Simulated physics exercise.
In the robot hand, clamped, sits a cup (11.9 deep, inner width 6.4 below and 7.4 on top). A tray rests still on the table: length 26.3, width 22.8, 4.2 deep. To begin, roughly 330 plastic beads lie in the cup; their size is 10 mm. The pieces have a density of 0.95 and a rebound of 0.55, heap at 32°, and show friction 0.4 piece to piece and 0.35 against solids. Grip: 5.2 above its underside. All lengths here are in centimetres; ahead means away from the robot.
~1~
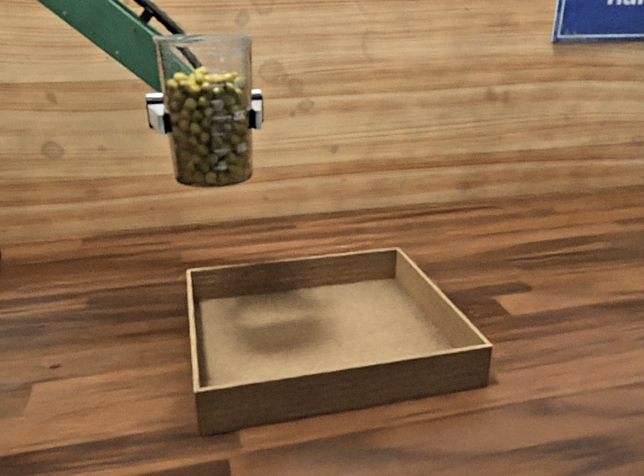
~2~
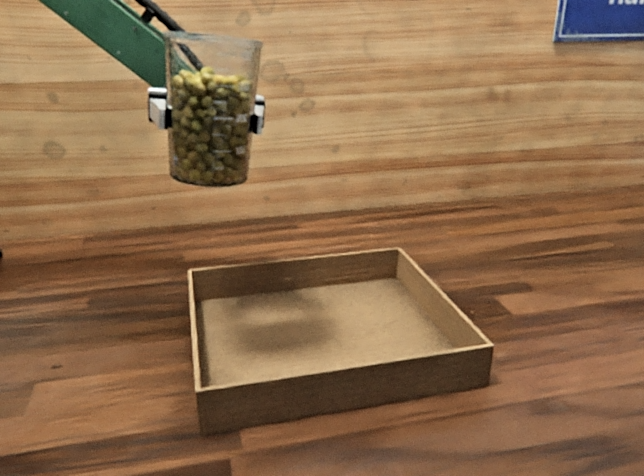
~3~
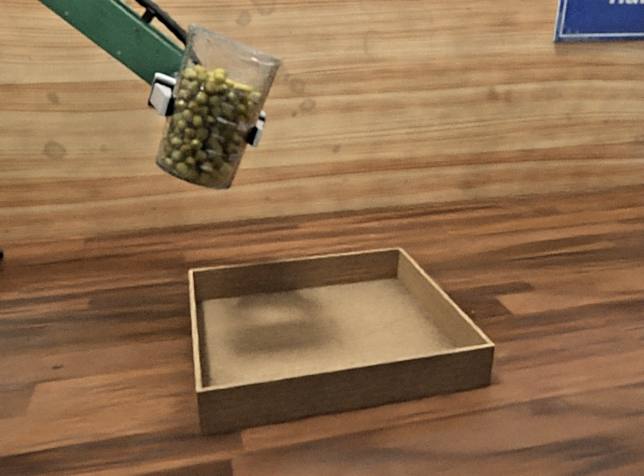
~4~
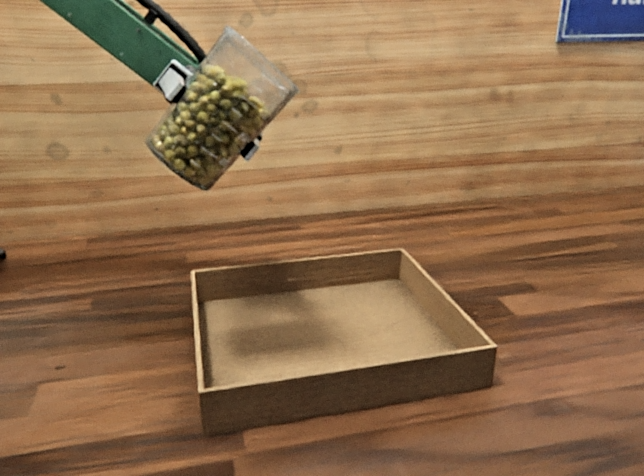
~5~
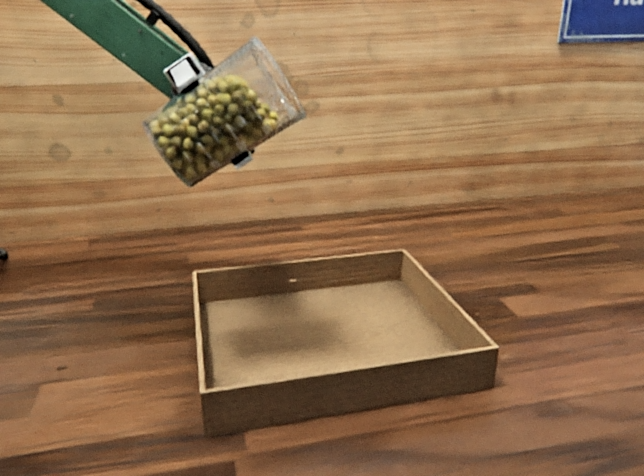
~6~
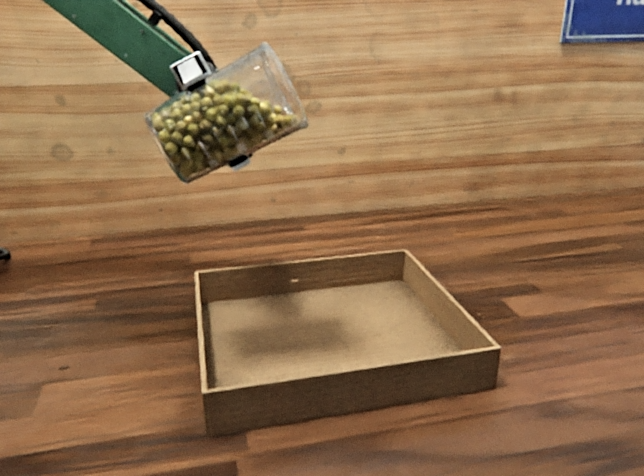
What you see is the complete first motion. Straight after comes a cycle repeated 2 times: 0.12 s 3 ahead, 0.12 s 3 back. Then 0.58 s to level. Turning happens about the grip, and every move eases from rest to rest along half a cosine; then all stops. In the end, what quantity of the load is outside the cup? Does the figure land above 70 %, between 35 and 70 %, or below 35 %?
The figure lands below 35 %.
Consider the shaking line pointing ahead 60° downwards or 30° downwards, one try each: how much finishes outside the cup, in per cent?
It comes to around 0 per cent on the first try and around 0 per cent on the second.
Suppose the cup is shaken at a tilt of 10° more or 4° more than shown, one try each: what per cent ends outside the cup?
It would be around 25 and 15 per cent.
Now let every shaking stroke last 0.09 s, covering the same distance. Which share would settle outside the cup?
Roughly 20 percent would.
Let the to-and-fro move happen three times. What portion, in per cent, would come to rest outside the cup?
Expected share: About 15 %.
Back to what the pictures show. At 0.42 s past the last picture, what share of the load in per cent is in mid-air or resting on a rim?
Around 2 per cent of the load.
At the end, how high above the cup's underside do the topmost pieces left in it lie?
I'd say close to 10.5 cm.
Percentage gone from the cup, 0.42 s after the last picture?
About 5 per cent so far.
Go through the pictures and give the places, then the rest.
In the first picture, cup middle at (209, 111), level; upper third of the load around (207, 92), from x 170 to 245, top at y 70; 331 in the cup.
In the second picture, cup middle at (211, 111), tilted 6° forward; upper third of the load around (210, 91), from x 175 to 250, top at y 70.
In the third picture, cup middle at (214, 112), tilted 22° forward; upper third of the load around (214, 94), from x 165 to 255, top at y 70.
In the fourth picture, cup middle at (219, 114), tilted 43° forward; upper third of the load around (220, 97), from x 155 to 265, top at y 70.
In the fifth picture, cup middle at (223, 117), tilted 59° forward; upper third of the load around (222, 102), from x 155 to 275, top at y 80.
In the sixth picture, cup middle at (225, 118), tilted 65° forward; upper third of the load around (221, 105), from x 155 to 295, top at y 85; 331 in the cup.
Then, 0.42 s later, tilted 65° forward, highest piece 27 above the table; 318 in the cup, 8 in the tray, 5 in flight or on a rim.
Then, 0.85 s later, tilted 19° forward, highest piece 29 above the table; 301 in the cup, 30 in the tray.
Then, 1.26 s later, level, highest piece 30 above the table; 301 in the cup, 30 in the tray.
Then, 2.31 s later, level, highest piece 30 above the table; 301 in the cup, 30 in the tray.
At rest, 301 in the cup, 30 in the tray. That is 9 % outside the cup.
